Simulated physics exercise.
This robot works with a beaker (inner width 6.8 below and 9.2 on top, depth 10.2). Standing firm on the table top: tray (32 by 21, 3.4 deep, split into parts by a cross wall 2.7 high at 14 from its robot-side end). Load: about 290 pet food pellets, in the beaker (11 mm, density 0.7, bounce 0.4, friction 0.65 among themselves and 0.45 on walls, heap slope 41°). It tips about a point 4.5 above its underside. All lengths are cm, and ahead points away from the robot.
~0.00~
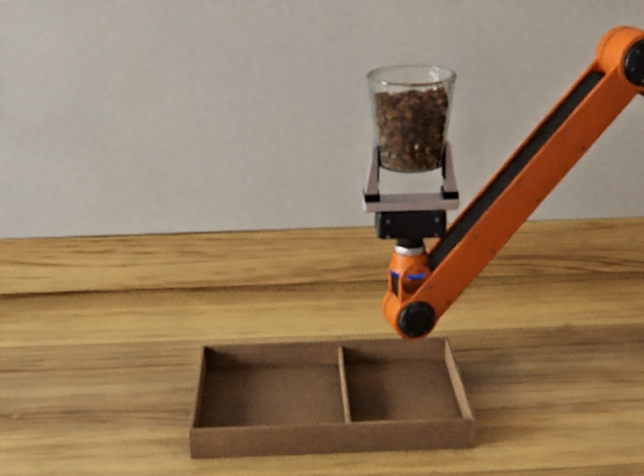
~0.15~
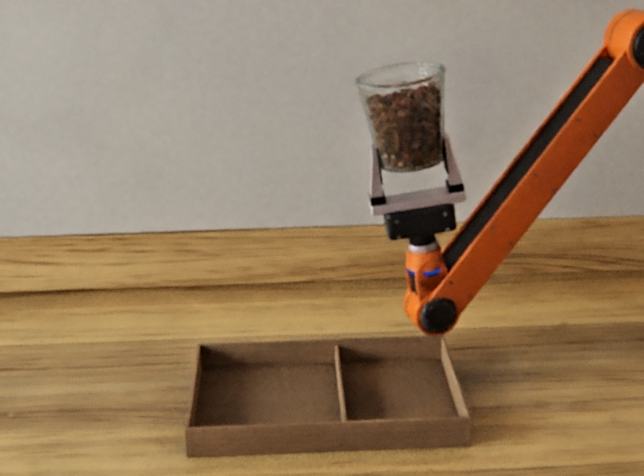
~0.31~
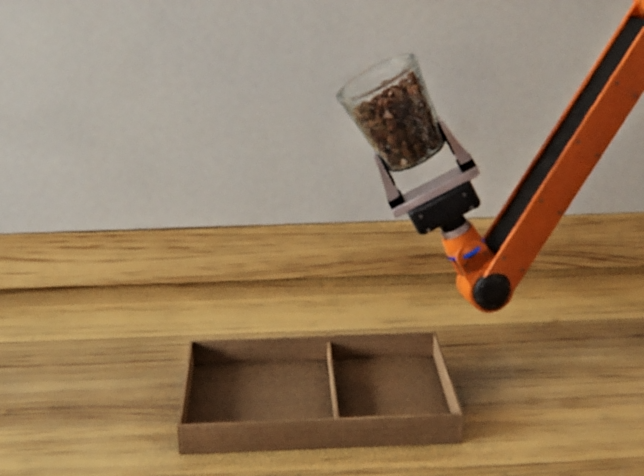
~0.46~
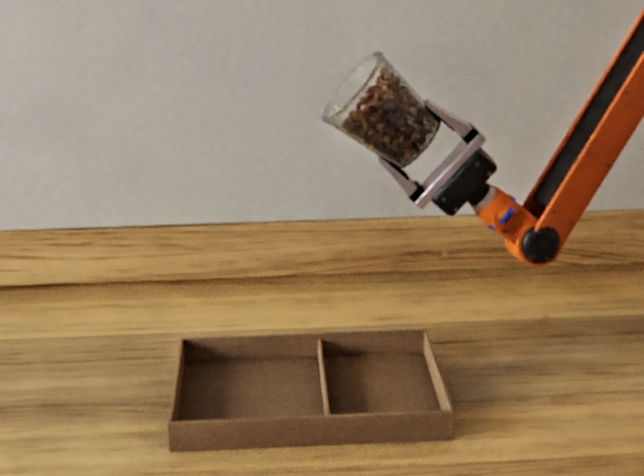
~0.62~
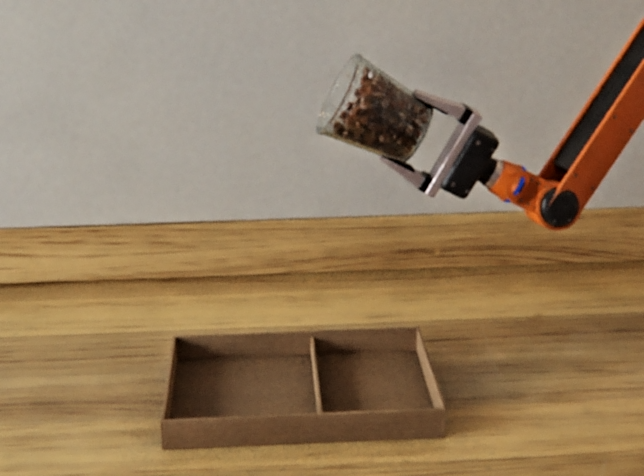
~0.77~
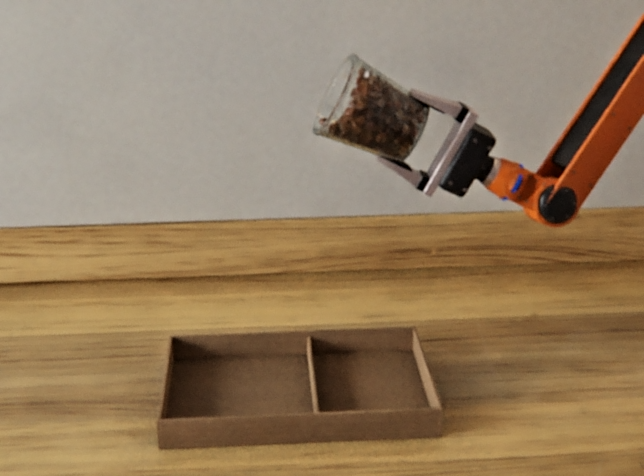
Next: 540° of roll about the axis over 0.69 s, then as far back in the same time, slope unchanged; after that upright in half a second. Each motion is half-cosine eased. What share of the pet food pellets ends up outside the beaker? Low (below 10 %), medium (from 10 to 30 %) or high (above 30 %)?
Answer: Low; below 10 % of the pet food pellets finish outside the beaker.
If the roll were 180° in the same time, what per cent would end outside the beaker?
In that case some 0 per cent.
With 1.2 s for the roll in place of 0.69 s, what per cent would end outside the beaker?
In that case some 5 per cent.
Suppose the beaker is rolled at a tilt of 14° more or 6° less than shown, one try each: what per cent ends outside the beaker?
Some 20 and 0 per cent.
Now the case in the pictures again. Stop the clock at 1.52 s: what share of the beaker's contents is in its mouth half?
About 45 per cent.
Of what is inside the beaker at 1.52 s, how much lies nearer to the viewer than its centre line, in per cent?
About 50 per cent.
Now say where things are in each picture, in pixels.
In the first picture, beaker middle at (411, 121), upright; upper third of the load around (412, 103), from x 380 to 445, top at y 85; 291 in the beaker.
In the second picture, beaker middle at (406, 120), tipped 8°; upper third of the load around (406, 101), from x 370 to 435, top at y 80.
In the third picture, beaker middle at (397, 117), tipped 27°; upper third of the load around (397, 100), from x 355 to 435, top at y 70.
In the fourth picture, beaker middle at (386, 116), tipped 48°; upper third of the load around (385, 98), from x 345 to 430, top at y 70.
In the fifth picture, beaker middle at (378, 115), tipped 61°; upper third of the load around (376, 98), from x 335 to 420, top at y 70.
In the sixth picture, beaker middle at (375, 114), tipped 62°; upper third of the load around (372, 98), from x 325 to 420, top at y 70; 291 in the beaker.
By 1.52 s, tipped 62°, highest piece 40 above the table; 291 in the beaker.
By 2.27 s, tipped 53°, highest piece 40 above the table; 285 in the beaker, 3 in the far-side part, 2 on the table or floor, 1 in flight or on a rim.
By 2.85 s, upright, highest piece 42 above the table; 284 in the beaker, 5 in the far-side part, 2 on the table or floor.
By 3.55 s, upright, highest piece 42 above the table; 284 in the beaker, 5 in the far-side part, 2 on the table or floor.
Final count, 284 in the beaker, 5 in the far-side part, 2 on the table or floor. That is 2 % outside the beaker.
